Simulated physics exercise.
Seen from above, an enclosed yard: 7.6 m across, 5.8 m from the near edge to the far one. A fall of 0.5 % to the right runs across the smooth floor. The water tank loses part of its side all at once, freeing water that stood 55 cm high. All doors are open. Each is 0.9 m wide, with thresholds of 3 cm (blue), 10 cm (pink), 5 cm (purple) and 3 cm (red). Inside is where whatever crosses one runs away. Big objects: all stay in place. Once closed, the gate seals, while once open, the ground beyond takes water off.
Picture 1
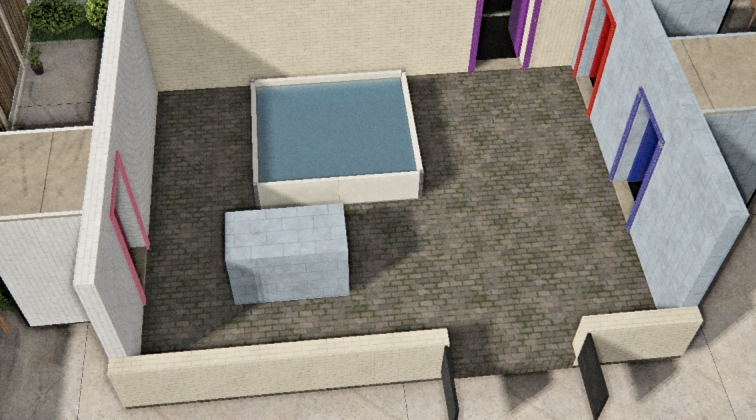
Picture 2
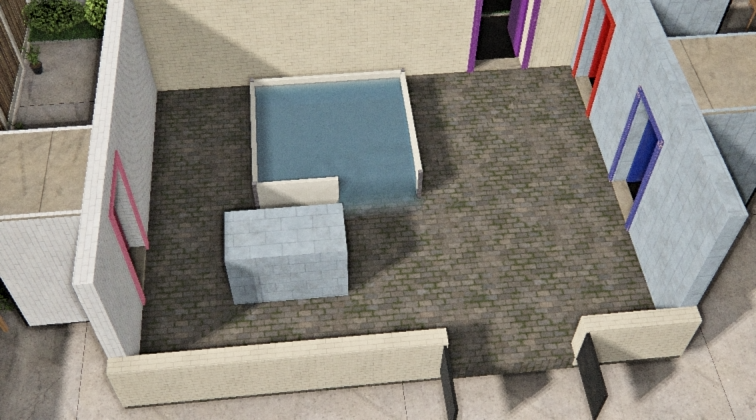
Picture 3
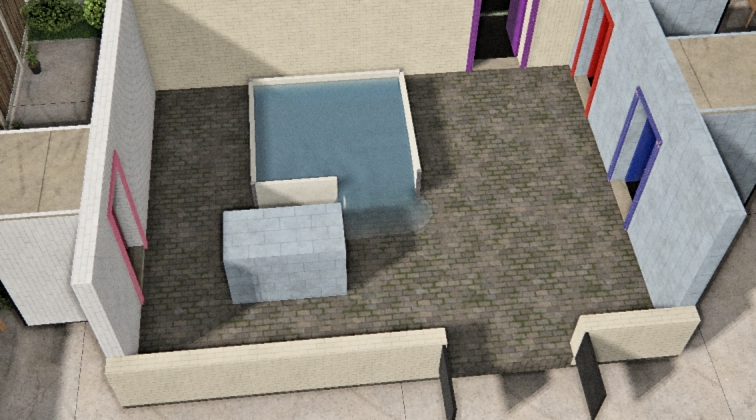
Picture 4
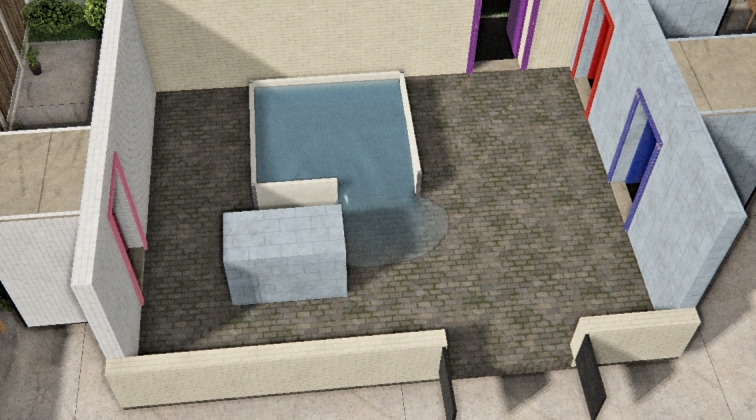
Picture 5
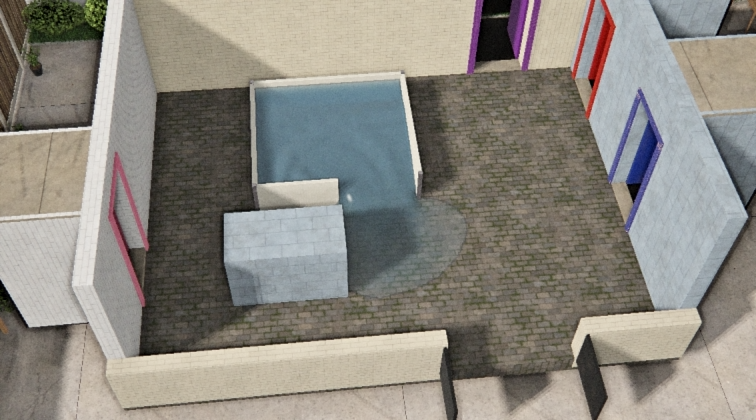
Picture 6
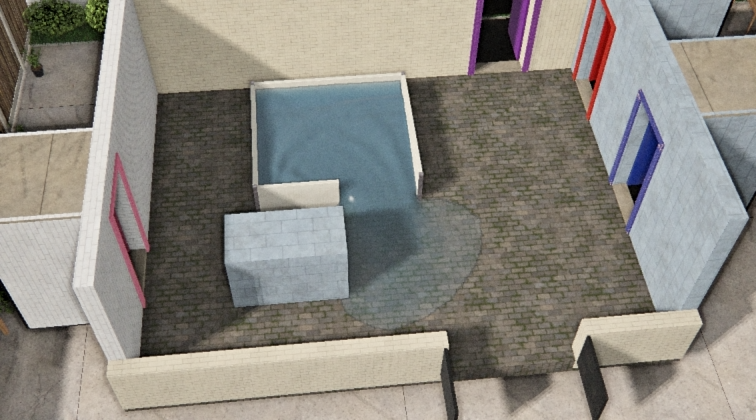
Water pouring through a gap in a walled tank's front side, spreading past a pale block across a paved, enclosed yard.
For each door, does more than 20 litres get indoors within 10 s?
One by one: The blue door is going to fall short of the limit, the pink door is going to fall short of the limit, the purple door is going to fall short of the limit, the red door is going to fall short of the limit.
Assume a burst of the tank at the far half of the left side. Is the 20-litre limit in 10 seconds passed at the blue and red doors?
Result against the limit at blue: Limit broken; result at red: Limit broken.
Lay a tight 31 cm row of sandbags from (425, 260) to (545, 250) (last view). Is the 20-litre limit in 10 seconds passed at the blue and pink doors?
Against the limit, the blue door goes beyond it and the pink door stays within it.
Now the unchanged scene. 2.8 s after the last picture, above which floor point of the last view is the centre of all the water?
About (360, 215).
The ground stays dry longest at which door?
The final one is the purple door.
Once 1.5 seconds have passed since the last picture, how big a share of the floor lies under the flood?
I'd say around 35 % is wet.
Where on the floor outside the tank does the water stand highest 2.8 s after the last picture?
Close to (382, 362).
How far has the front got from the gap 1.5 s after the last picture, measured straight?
It comes to some 4.2 metres.
Then, 0.7 s after the last picture water covers 25 % of the floor and is deepest (33 cm) near (397, 210); blue door not reached, pink door not reached, purple door not reached, red door not reached.
Then, 1.5 s after the last picture water covers 35 % of the floor and is deepest (33 cm) near (382, 362); blue door not reached, pink door not reached, purple door not reached, red door not reached.
Then, 2.8 s after the last picture water covers 45 % of the floor and is deepest (26 cm) near (382, 362); blue door not reached, pink door 5 cm at the sill, 0 L in, purple door not reached, red door not reached.
Then, 5.3 s after the last picture water covers 70 % of the floor and is deepest (16 cm) near (382, 362); blue door 4 cm at the sill, 2 L in, pink door 7 cm at the sill, 0 L in, purple door not reached, red door not reached.
Then, 9.3 s after the last picture water covers 95 % of the floor and is deepest (10 cm) near (382, 362); blue door 4 cm at the sill, 6 L in, pink door 5 cm at the sill, 0 L in, purple door 6 cm at the sill, 5 L in, red door 4 cm at the sill, 5 L in.
